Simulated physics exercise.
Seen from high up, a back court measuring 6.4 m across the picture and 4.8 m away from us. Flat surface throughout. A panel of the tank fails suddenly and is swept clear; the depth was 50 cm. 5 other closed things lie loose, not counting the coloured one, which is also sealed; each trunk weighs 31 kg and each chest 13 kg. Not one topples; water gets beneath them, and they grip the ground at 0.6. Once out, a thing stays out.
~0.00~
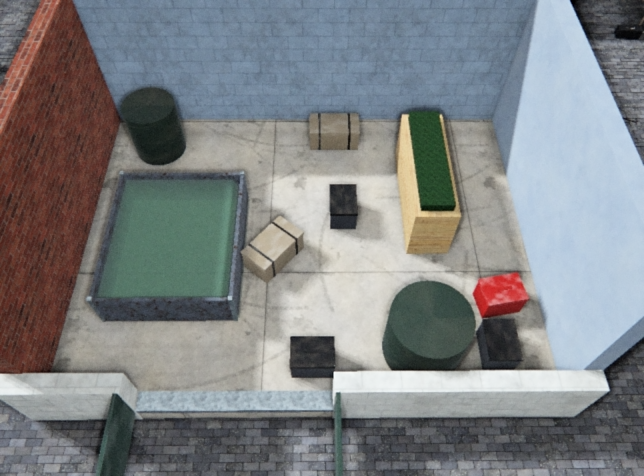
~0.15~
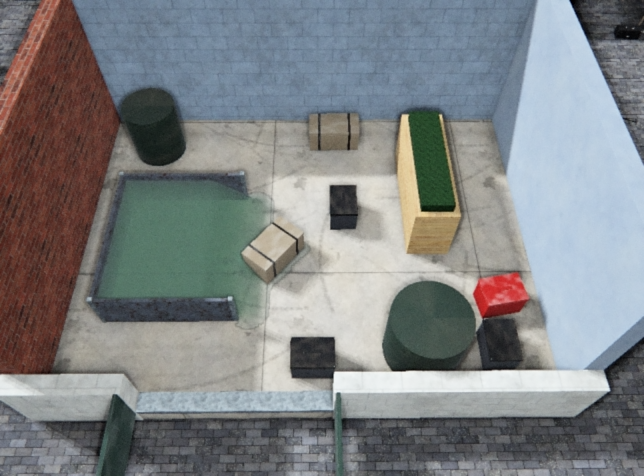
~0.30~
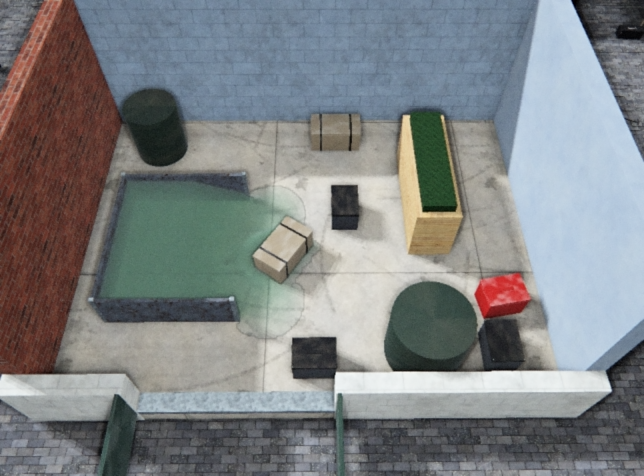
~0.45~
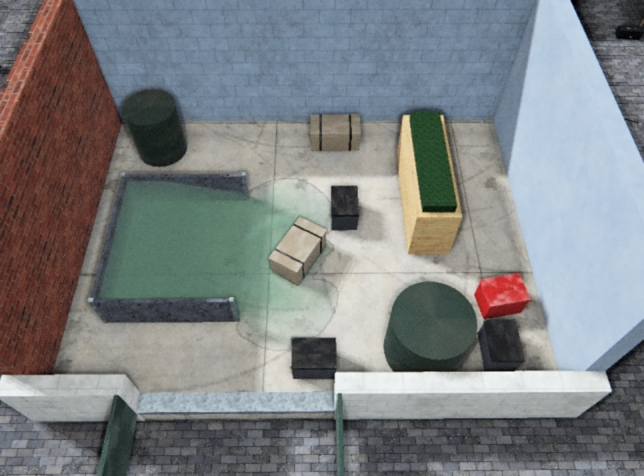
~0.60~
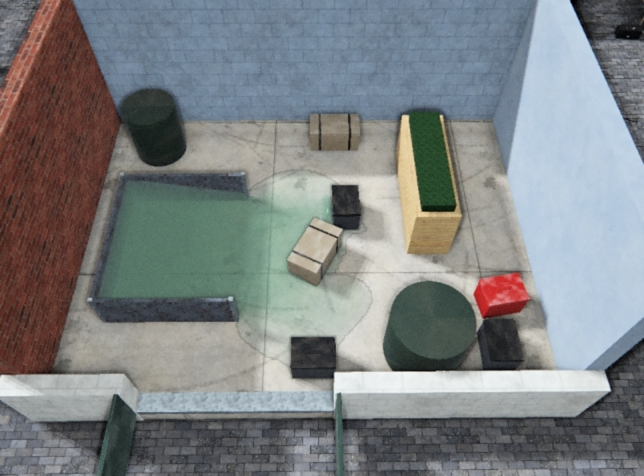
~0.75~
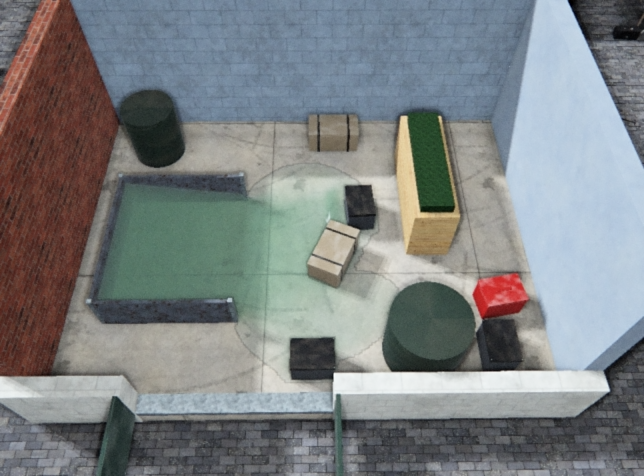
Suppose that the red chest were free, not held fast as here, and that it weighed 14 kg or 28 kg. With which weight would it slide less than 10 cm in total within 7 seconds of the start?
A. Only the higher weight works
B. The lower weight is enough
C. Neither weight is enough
Neither weight is enough.
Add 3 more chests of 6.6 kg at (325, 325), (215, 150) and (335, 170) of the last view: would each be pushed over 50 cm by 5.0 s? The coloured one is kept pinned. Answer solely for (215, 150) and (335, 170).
Within it, beyond it.
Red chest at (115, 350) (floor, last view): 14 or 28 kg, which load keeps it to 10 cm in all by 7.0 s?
The lighter one suffices.
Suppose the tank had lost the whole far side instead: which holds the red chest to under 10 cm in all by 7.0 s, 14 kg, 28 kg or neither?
Answer: The big one only.
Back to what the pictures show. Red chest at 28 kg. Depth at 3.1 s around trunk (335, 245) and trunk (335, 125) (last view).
Close to 10 and 10 centimetres.
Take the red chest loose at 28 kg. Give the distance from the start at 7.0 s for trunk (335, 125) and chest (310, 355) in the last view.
So the first is off by 120 centimetres, the second by 80 centimetres.
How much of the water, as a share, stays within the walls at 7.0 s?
Close to 96 in a hundred parts remain.
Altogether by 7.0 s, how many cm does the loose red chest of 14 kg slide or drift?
It would cover some 200 cm all told.
After 1.4 s the red chest would be 0 cm from its start with 14 kg and 0 cm from its start with 28 kg; 1 cm of water round it then.
After 3.1 s the red chest would be 33 cm from its start with 14 kg and 33 cm from its start with 28 kg; 11 cm of water round it then.
After 4.9 s the red chest would be 22 cm from its start with 14 kg and 34 cm from its start with 28 kg; 13 cm of water round it then.
After 7.0 s the red chest would be 67 cm from its start with 14 kg and 57 cm from its start with 28 kg; 11 cm of water round it then.
